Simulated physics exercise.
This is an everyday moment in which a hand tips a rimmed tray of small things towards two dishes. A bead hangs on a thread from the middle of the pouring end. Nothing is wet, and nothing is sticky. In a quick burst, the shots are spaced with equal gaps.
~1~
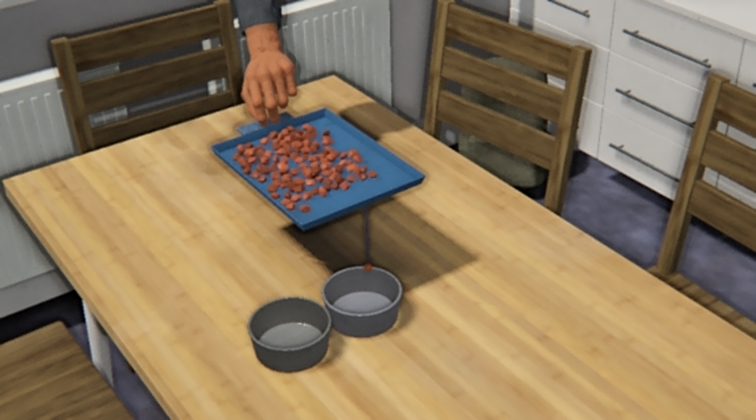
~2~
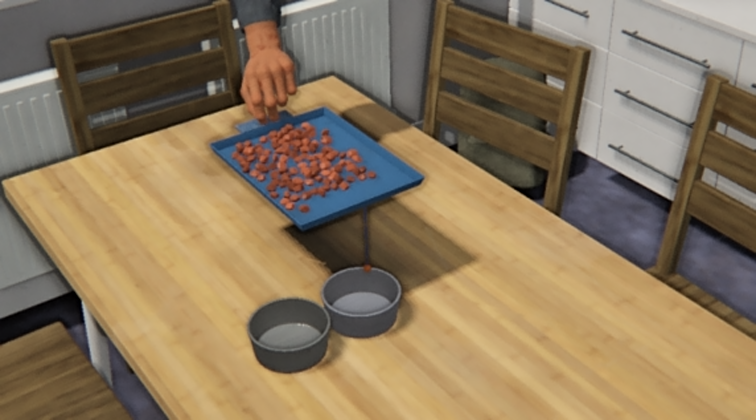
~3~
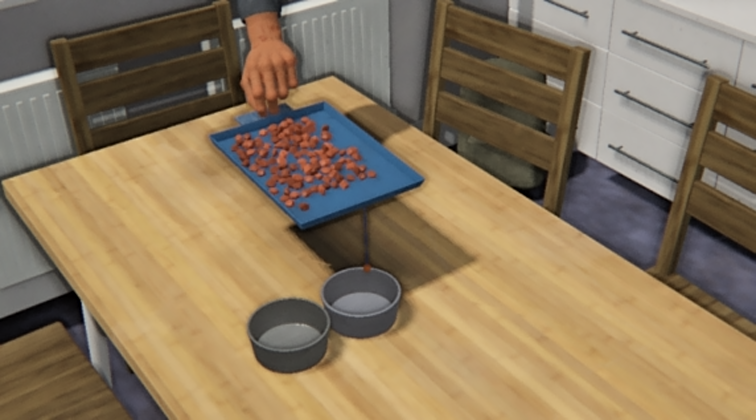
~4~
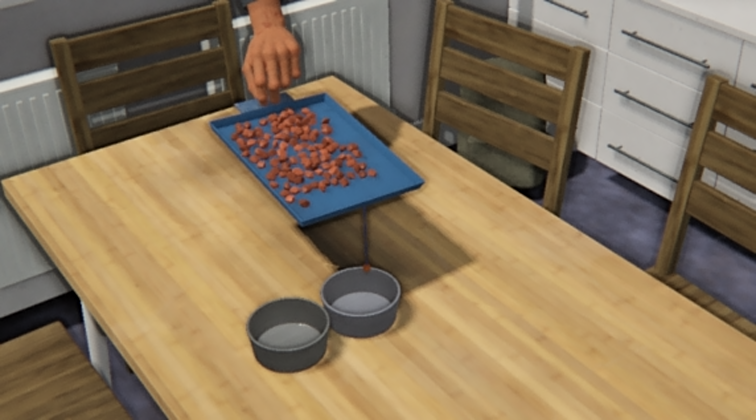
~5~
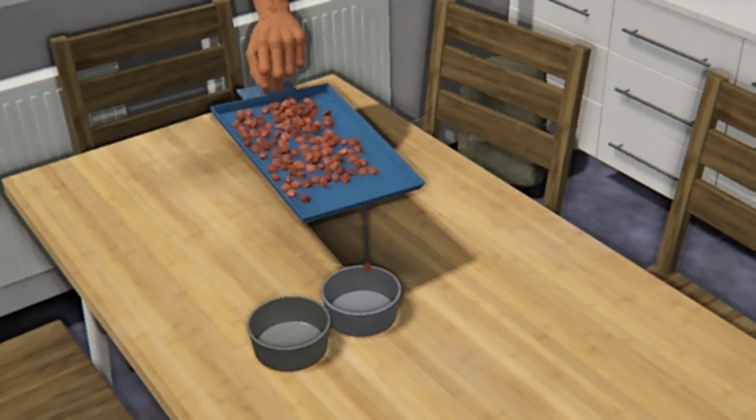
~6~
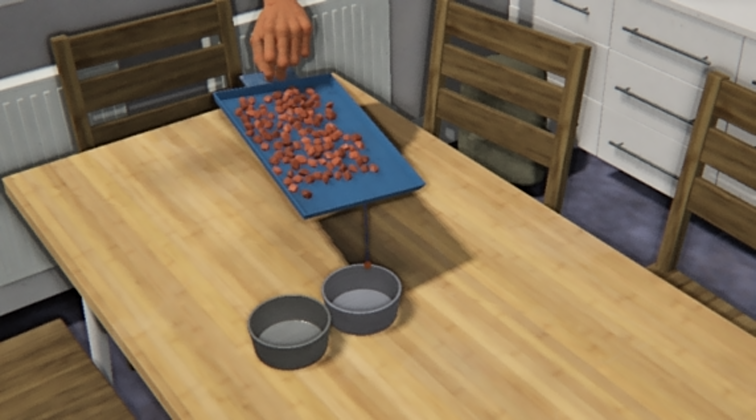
At first, a hand holds the far end of a blue rimmed tray of small reddish bits above a wooden table, near two grey dishes, with a bead hanging from the tray's near edge. Then the hand gradually raises the far end, and the tray slants more steeply, its near edge dipping slightly rightward.
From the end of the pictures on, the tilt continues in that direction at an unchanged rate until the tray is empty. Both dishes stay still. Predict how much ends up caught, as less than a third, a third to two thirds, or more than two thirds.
The share caught is small, below one third.
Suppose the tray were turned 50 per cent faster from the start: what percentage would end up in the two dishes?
It would be around 0 percent.
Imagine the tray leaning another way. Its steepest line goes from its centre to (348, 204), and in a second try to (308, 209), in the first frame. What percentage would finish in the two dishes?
First some 40, then 70 per cent.
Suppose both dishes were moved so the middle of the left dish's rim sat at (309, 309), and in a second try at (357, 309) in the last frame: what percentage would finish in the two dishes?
20 and 60 %.
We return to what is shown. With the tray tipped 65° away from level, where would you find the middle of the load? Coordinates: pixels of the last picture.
The middle of the load sits near (408, 192).
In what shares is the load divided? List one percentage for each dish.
Roughly 0 in a hundred end in the left dish and roughly 0 in a hundred in the right dish.
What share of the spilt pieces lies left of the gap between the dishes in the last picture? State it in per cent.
Some 0 %.
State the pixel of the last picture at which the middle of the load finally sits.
The centre ends up roughly at (445, 285).
Soon, tray tipped steeply; about two thirds on the tray; a small part outside both; about a third in the air.
A while on, tray tipped past a quarter turn; a stray few in the right dish; nearly all outside both; a stray few in the air.
Towards the end, tray tipped past a quarter turn; a stray few in the right dish; nearly all outside both.
Finally, tray tipped past a quarter turn; none in the left dish; a stray few in the right dish; nearly all outside both.
